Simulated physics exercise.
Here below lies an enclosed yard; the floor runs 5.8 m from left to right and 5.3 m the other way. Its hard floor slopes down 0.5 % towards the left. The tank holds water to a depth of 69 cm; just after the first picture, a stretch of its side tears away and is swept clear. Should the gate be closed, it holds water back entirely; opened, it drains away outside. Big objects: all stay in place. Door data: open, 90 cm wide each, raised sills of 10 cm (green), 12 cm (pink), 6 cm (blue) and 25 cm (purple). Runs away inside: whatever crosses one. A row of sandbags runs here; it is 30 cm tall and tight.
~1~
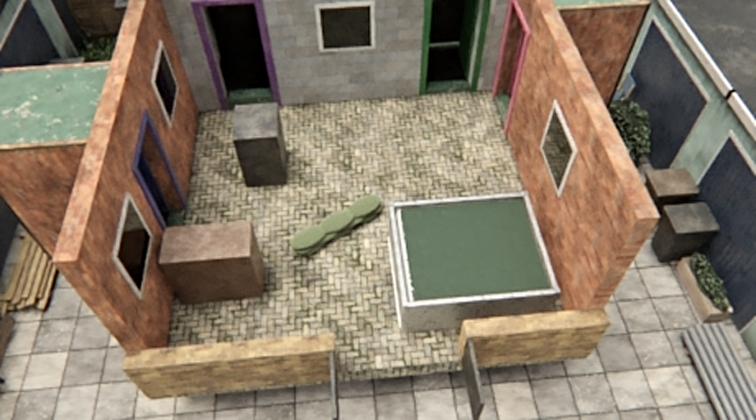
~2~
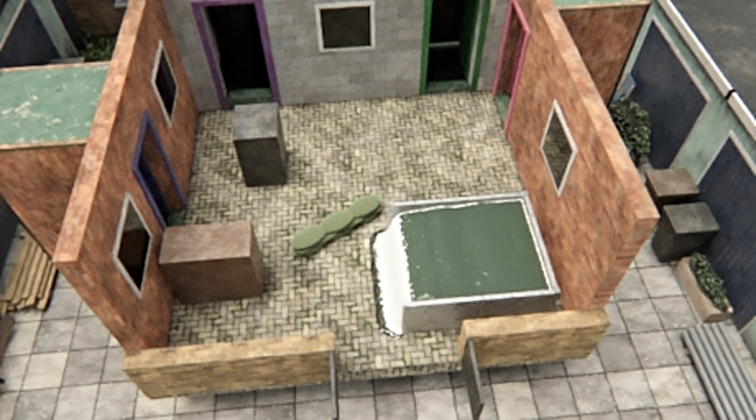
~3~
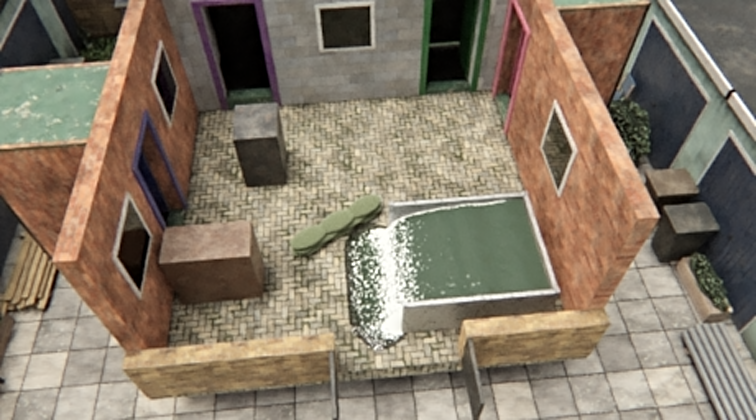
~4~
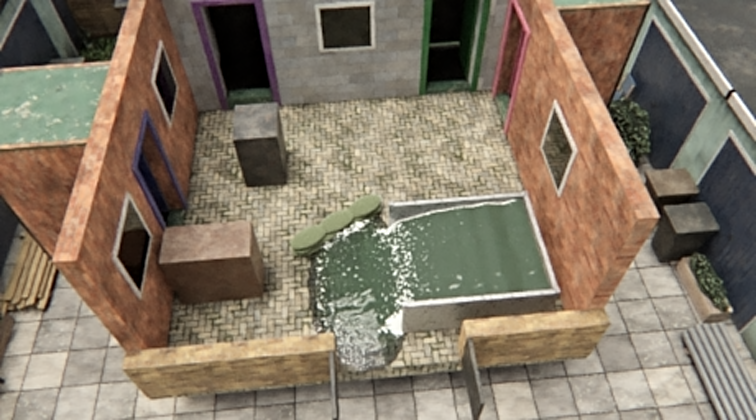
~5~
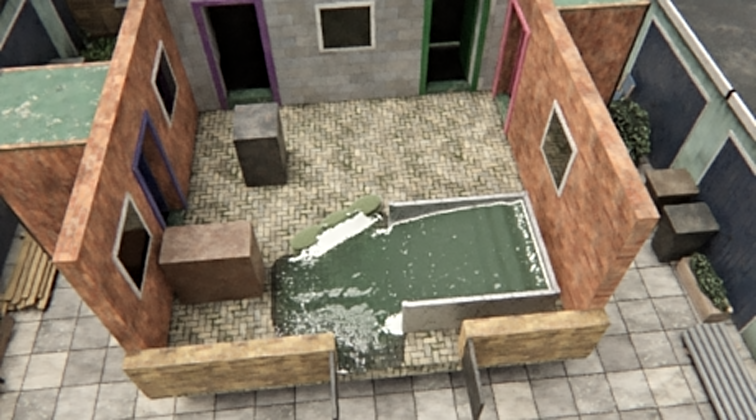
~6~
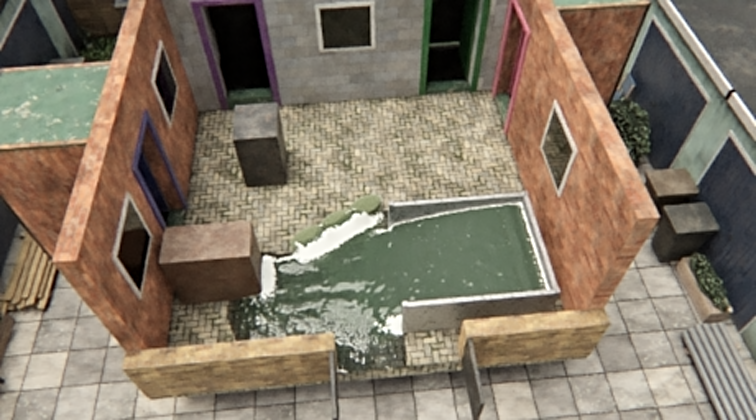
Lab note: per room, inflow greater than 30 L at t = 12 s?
Green door no; pink door no; blue door no; purple door no.
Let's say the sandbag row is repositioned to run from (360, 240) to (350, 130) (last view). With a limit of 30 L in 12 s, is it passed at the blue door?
Checked against the limit, blue is too much.
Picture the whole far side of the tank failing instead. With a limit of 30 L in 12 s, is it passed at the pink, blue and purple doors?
Pink beyond, blue beyond, purple short.
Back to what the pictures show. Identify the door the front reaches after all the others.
Answer: The green door.
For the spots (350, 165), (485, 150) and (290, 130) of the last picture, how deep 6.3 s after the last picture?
Close to 3, 7 and 4 centimetres.
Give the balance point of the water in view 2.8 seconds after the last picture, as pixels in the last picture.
Centre: Approx. (308, 269) px.
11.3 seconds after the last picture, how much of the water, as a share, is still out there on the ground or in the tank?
76 %.
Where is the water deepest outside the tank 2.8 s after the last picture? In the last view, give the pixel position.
In the final picture, near (164, 372).
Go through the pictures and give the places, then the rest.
Still water, 69 cm deep, in the tank at (469, 248), in the first picture.
The front is at (387, 232), 0.9 m from the gap at (399, 272); 0.4 m2 of floor is under water; 69 cm left at the back of the tank, in the second picture.
The front is at (368, 228), 1.1 m from the gap at (399, 273); 1.3 m2 of floor is under water; 69 cm left at the back of the tank, in the third picture.
The front is at a hidden place, 1.4 m from the gap at (399, 274); 2.5 m2 of floor is under water; 67 cm left at the back of the tank, in the fourth picture.
The front is at (278, 319), 1.9 m from the gap at (399, 274); 3.7 m2 of floor is under water; 60 cm left at the back of the tank, in the fifth picture.
Water pours out at (399, 274) and has run 2.5 m, to (237, 322); typically 10 cm deep outside, 58 cm at the tank's back, in the sixth picture.
Then, 0.7 s after the last picture water covers 30 % of the floor and is deepest (52 cm) near (164, 372); green door not reached, pink door not reached, blue door not reached, purple door not reached.
Then, 1.5 s after the last picture water covers 45 % of the floor and is deepest (55 cm) near (164, 372); green door not reached, pink door not reached, blue door 9 cm at the sill, 0 L in, purple door not reached.
Then, 2.8 s after the last picture water covers 65 % of the floor and is deepest (37 cm) near (164, 372); green door not reached, pink door not reached, blue door 7 cm at the sill, 6 L in, purple door 16 cm at the sill, 0 L in.
Then, 6.3 s after the last picture water covers 85 % of the floor and is deepest (14 cm) near (484, 118); green door 6 cm at the sill, 0 L in, pink door 14 cm at the sill, 2 L in, blue door 2 cm at the sill, 8 L in, purple door 7 cm at the sill, 1 L in.
Then, 11.3 s after the last picture water covers 95 % of the floor and is deepest (14 cm) near (167, 348); green door 4 cm at the sill, 3 L in, pink door 4 cm at the sill, 4 L in, blue door 5 cm at the sill, 9 L in, purple door 4 cm at the sill, 1 L in.
